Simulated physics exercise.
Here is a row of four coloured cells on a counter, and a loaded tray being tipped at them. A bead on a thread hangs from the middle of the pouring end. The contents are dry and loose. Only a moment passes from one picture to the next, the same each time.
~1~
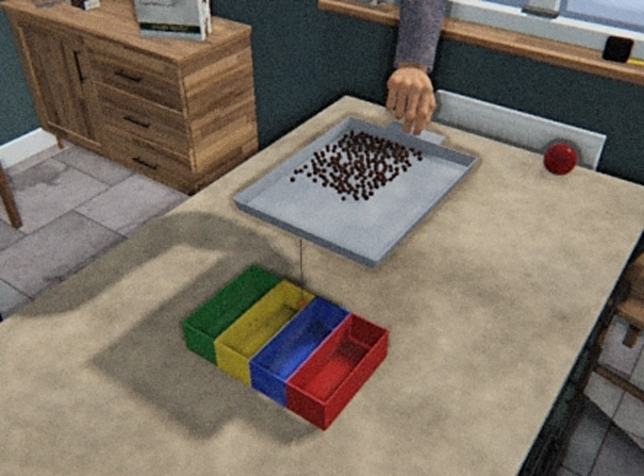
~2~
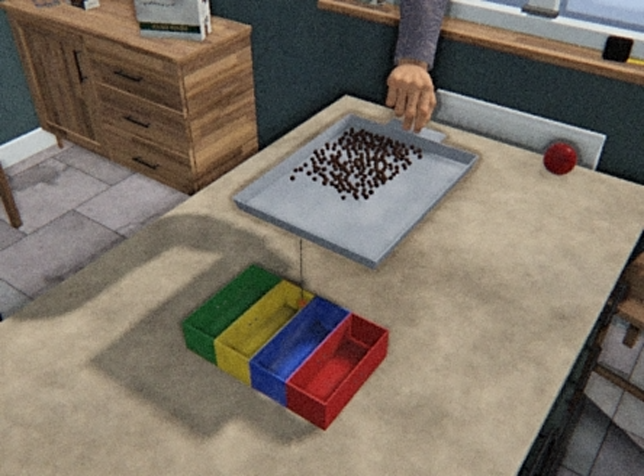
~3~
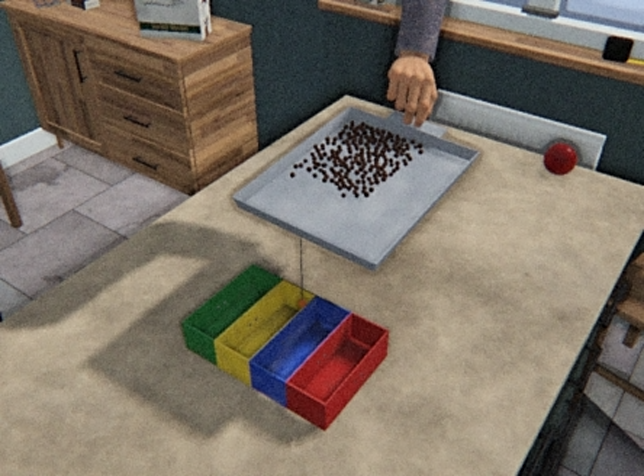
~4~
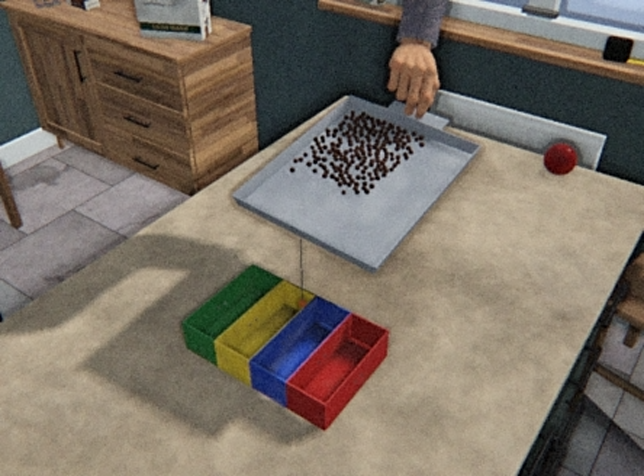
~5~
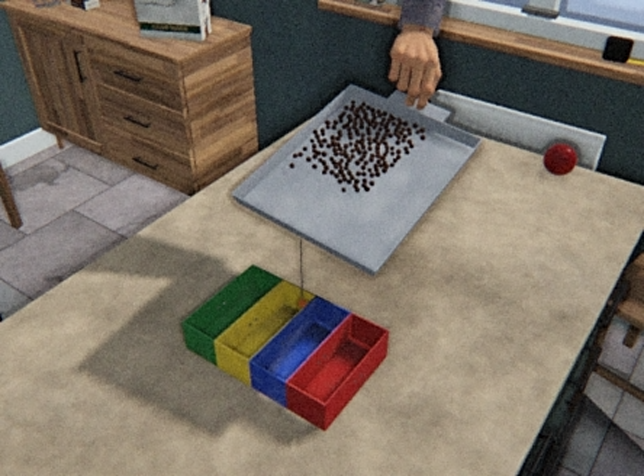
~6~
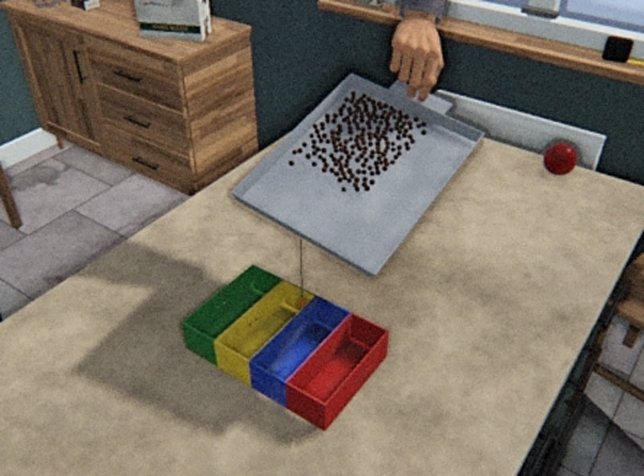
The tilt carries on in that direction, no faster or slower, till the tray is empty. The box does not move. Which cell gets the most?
Most goes to the red cell.
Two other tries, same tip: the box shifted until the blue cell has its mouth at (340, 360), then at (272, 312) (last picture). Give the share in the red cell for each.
Near 30 % and 0 %.
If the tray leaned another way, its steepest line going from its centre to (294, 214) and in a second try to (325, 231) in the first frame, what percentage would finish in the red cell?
First some 0, then 30 per cent.
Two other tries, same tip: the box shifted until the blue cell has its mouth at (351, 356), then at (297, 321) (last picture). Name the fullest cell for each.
First that blue cell, then the cell in red.
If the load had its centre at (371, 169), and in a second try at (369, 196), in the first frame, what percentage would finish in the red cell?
Roughly 80 per cent, and 80 per cent.
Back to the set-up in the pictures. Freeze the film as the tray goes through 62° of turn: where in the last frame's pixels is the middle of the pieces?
Roughly at (363, 300).
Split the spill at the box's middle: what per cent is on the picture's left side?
Roughly 0 in a hundred.
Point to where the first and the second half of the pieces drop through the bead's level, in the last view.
First near (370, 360), later near (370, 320).
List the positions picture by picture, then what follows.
The first frame shows corners of the pouring end near (238, 198) and (375, 257), level; middle of the load near (361, 163), allspice berries; bead on its thread near (303, 303); green cell near (200, 342); yellow cell near (233, 361); blue cell near (268, 382); red cell near (306, 404).
The second frame shows corners of the pouring end near (238, 197) and (374, 258), level; middle of the load near (361, 161).
The third frame shows corners of the pouring end near (238, 196) and (374, 260), tipped barely, lowest at the right corner; middle of the load near (361, 156).
The fourth frame shows corners of the pouring end near (237, 195) and (374, 263), tipped a little, lowest at the right corner; middle of the load near (362, 150).
The fifth frame shows corners of the pouring end near (237, 193) and (374, 267), tipped a little, lowest at the right corner; middle of the load near (362, 143).
The sixth frame shows corners of the pouring end near (236, 192) and (374, 270), tipped clearly, lowest at the right corner; middle of the load near (362, 139); green cell near (200, 342); yellow cell near (233, 361); blue cell near (268, 382); red cell near (306, 404).
Shortly afterwards, tray tipped steeply; near half on the tray; a little in the red cell; near a third falling or outside the box.
Next, tray tipped past a quarter turn; a little on the tray; near half in the red cell; near half falling or outside the box.
Some moments later, tray tipped past a quarter turn; near two thirds in the red cell; near a third falling or outside the box.
In the end, tray tipped past a quarter turn; near two thirds in the red cell; none at all in the blue cell; none at all in the yellow cell; none at all in the green cell; near a third outside the box.
